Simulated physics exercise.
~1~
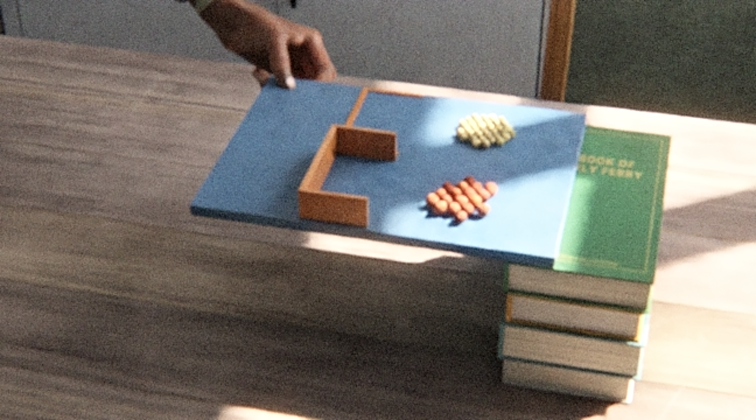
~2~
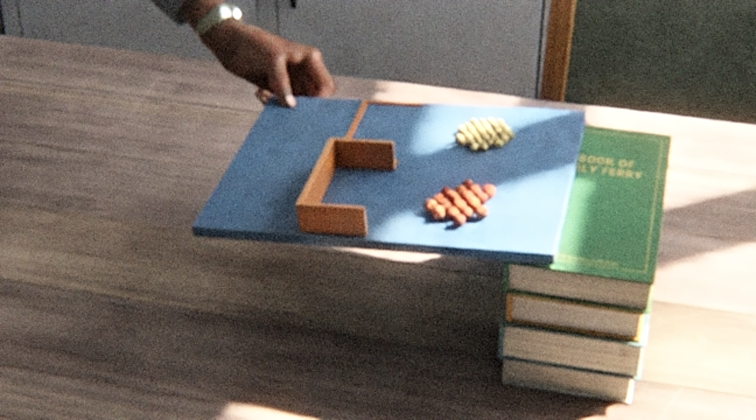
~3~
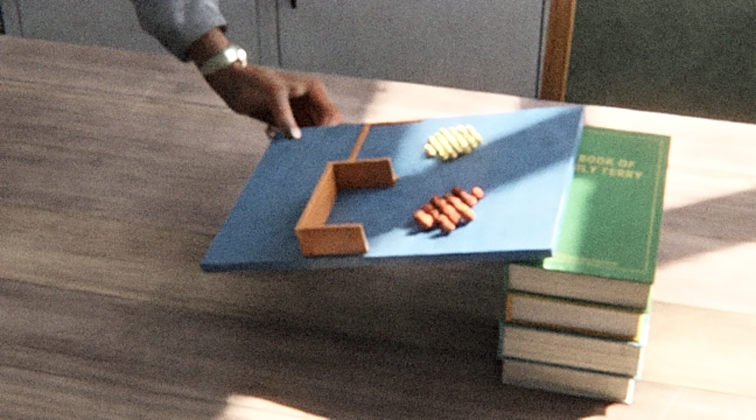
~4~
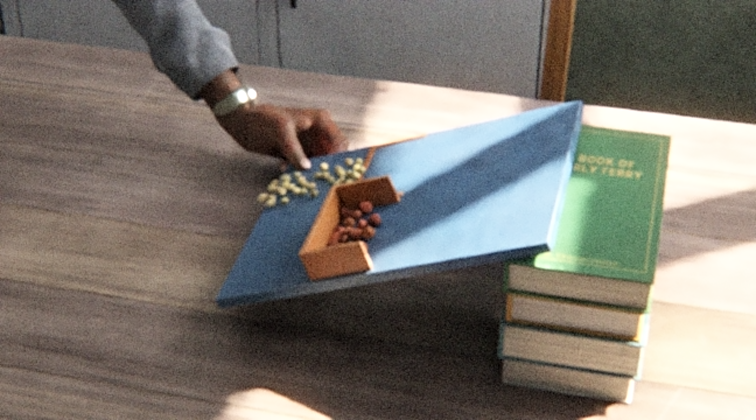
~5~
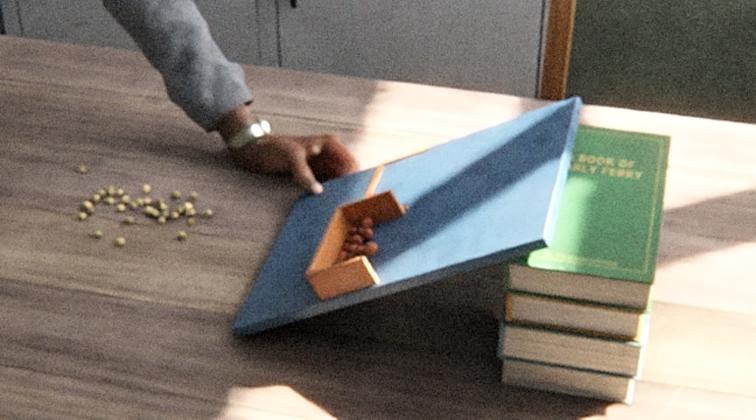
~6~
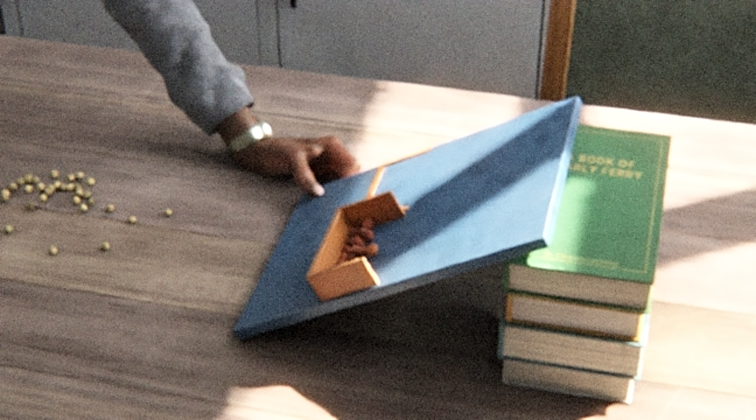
Blue board tilting down under a hand, red pieces sliding into an orange fence, yellowish ones rolling off left across the table.
